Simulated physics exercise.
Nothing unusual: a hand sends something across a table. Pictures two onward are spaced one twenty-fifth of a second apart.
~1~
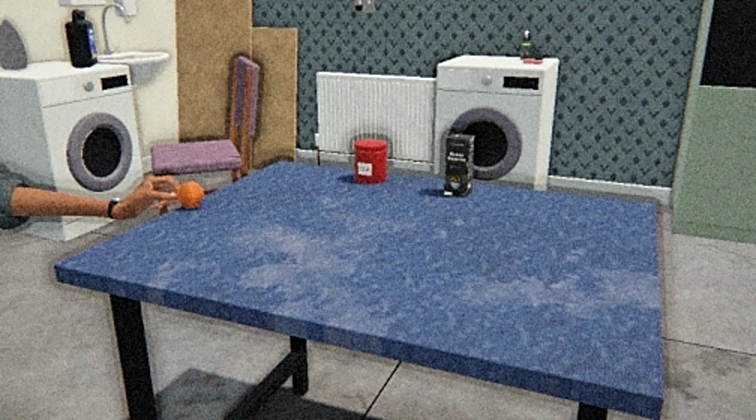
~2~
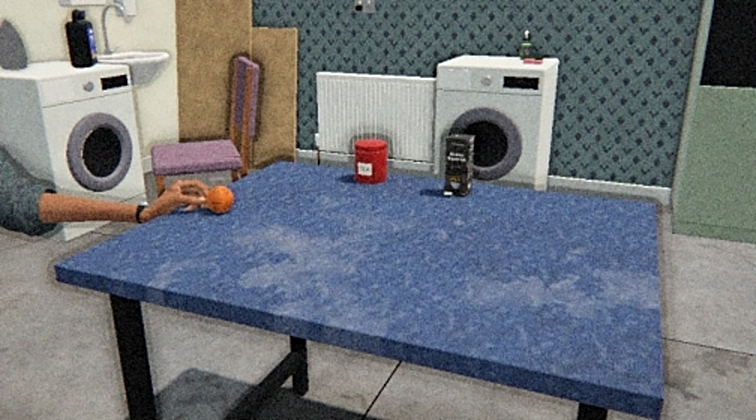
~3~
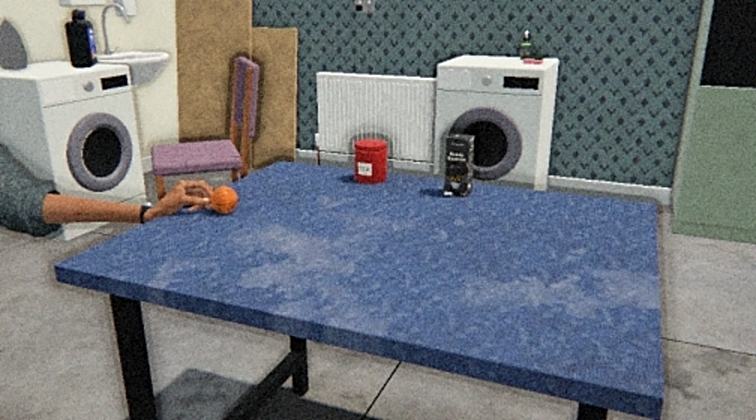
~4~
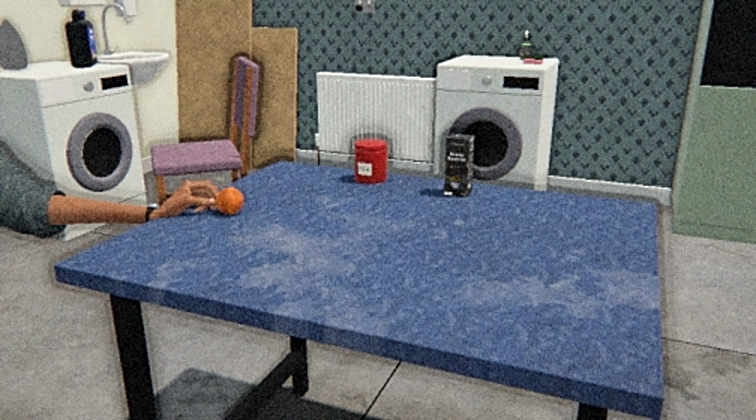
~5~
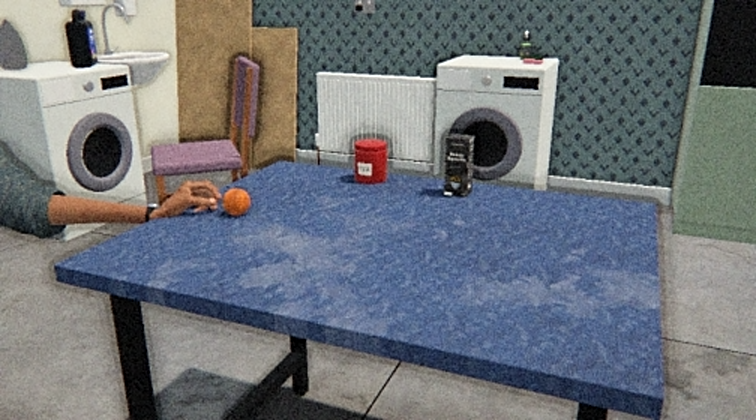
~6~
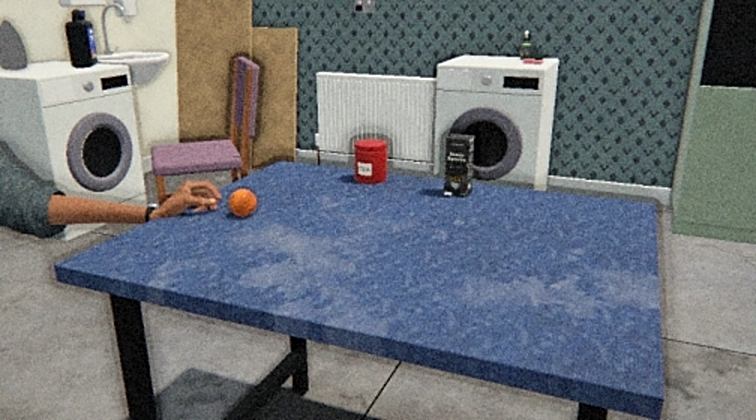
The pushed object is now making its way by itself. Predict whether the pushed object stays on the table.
Seems to me it never makes it past the edge.
Then, 0.20 s after the last picture, orange ball rolled well along near (271, 207).
Then, 0.40 s after the last picture, orange ball rolled well along near (292, 210).
At rest, moved from the start, orange ball. Seen from the same camera at the end, orange ball near (313, 214).
